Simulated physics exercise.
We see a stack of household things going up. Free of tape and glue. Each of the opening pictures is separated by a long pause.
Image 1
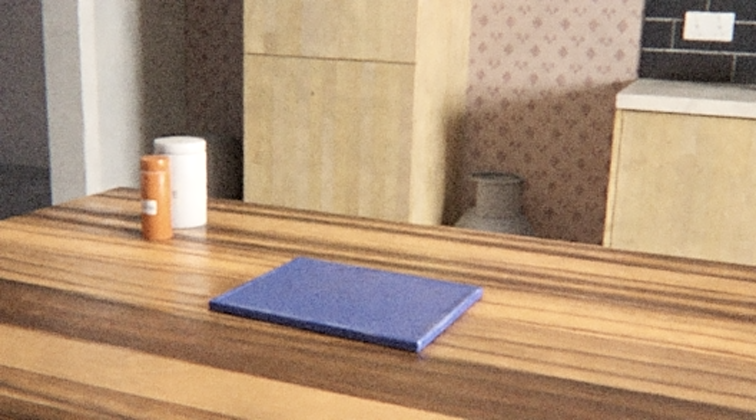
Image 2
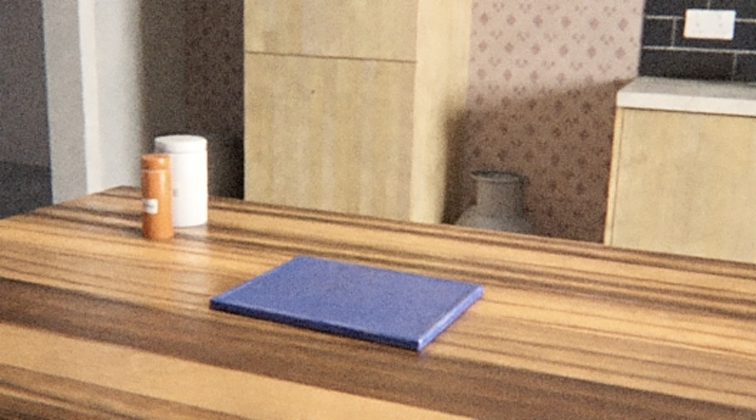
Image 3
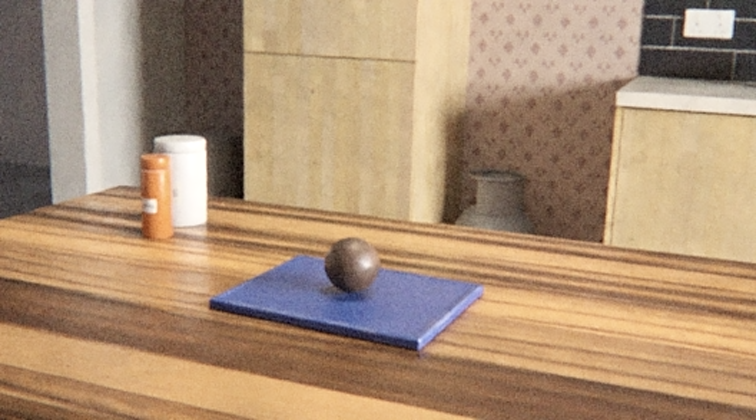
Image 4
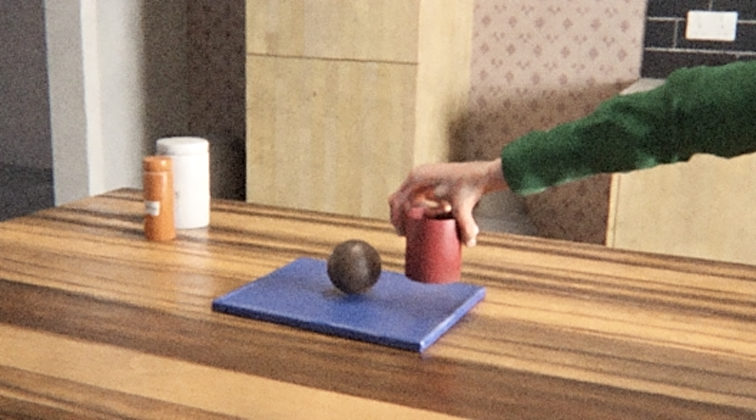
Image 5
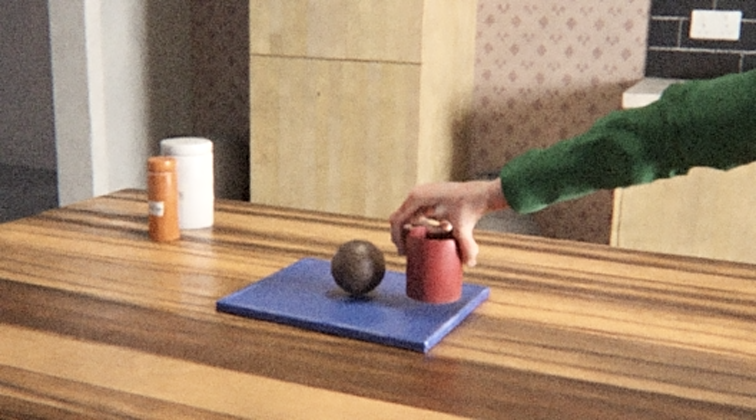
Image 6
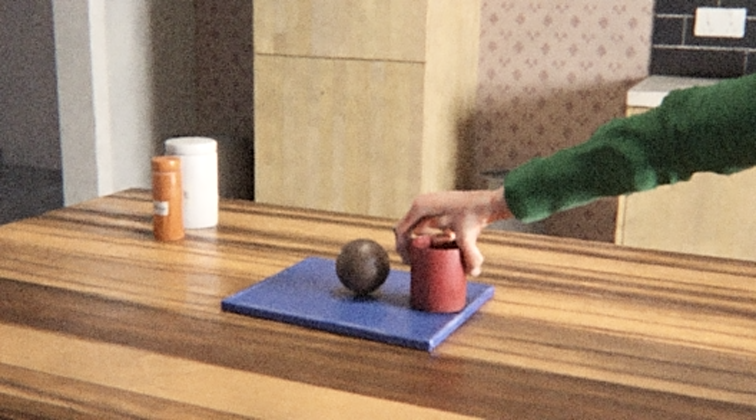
A hand in a green sleeve comes into a kitchen, seen from slightly above a striped wooden table with pale cupboards behind. A blue tray lies in the middle, empty at first, with an orange shaker and a white container at the back left. A dark brown ball appears on the tray, then the hand lowers a red cup beside it and keeps hold, while the view shifts slightly left.
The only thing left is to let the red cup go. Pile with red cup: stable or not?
The pile is stable.
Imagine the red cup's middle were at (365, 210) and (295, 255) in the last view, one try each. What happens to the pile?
In the first case the pile collapses, while in the second it remains standing.
Then, 0.60 s later than the last frame, all is still.
Then, 1.60 s later than the last frame, red cup resting near (439, 274).
When it is over, all 5 as before. End places, in pixels of the last picture, red cup near (439, 274). The pile stays up.
